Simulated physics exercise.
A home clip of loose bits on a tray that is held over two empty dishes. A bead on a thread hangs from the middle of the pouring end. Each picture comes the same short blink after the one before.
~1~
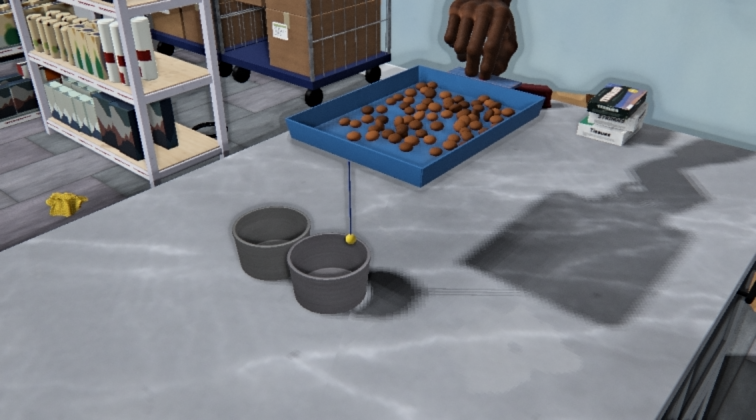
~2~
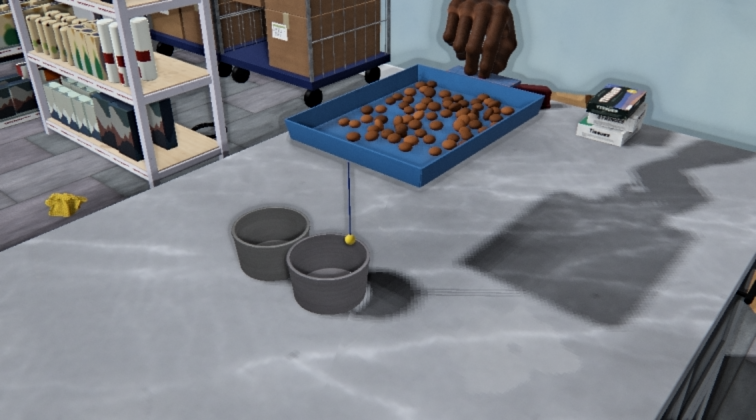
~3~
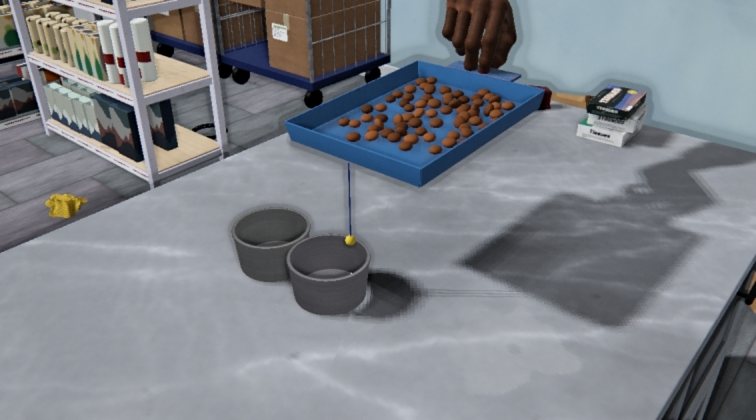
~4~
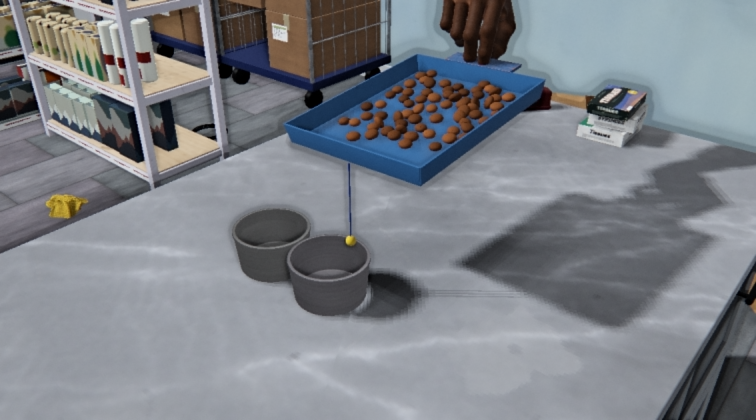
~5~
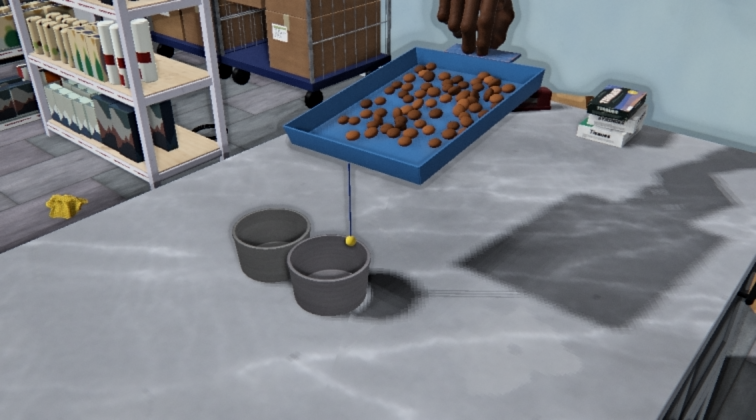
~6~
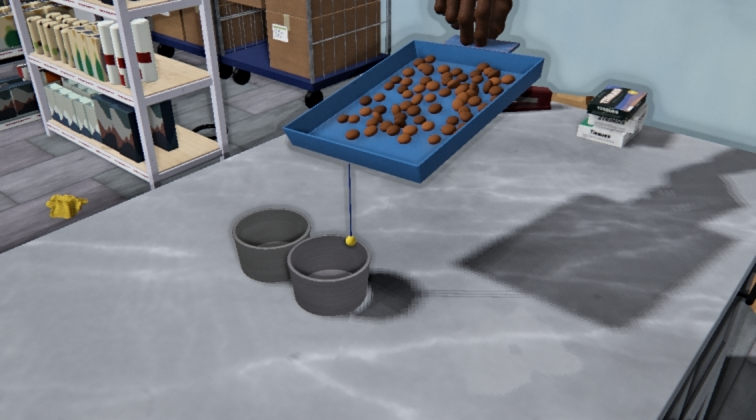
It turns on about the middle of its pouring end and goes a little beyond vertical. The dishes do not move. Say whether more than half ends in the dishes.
The two hold over half of the load.
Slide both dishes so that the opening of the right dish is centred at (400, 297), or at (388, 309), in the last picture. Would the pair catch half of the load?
At the first place the smaller part, at the second the smaller part.
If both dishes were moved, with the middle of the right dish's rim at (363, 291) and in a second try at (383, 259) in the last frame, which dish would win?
The first try: The left dish. The second: The dish on the left.
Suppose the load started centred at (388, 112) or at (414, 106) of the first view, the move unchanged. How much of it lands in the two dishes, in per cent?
First some 90, then 80 per cent.
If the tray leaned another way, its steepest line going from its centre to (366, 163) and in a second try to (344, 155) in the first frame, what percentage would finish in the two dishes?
Roughly 20 per cent, and 50 per cent.
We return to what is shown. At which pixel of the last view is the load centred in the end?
Roughly at (279, 261).
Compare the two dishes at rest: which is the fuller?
It is the left-hand dish.
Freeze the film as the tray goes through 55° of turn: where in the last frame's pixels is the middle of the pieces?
At about (331, 123).
Just after the last frame, tray tipped steeply; almost all on the tray; about a tenth in the air.
A moment on, tray tipped right over; roughly two thirds on the tray; about a tenth in the left dish; about a tenth outside both; roughly a quarter in the air.
Further on, tray tipped past a quarter turn; roughly a quarter in the right dish; roughly two thirds in the left dish; about a tenth outside both.
When it is over, tray tipped past a quarter turn; roughly a quarter in the right dish; roughly two thirds in the left dish; about a tenth outside both.
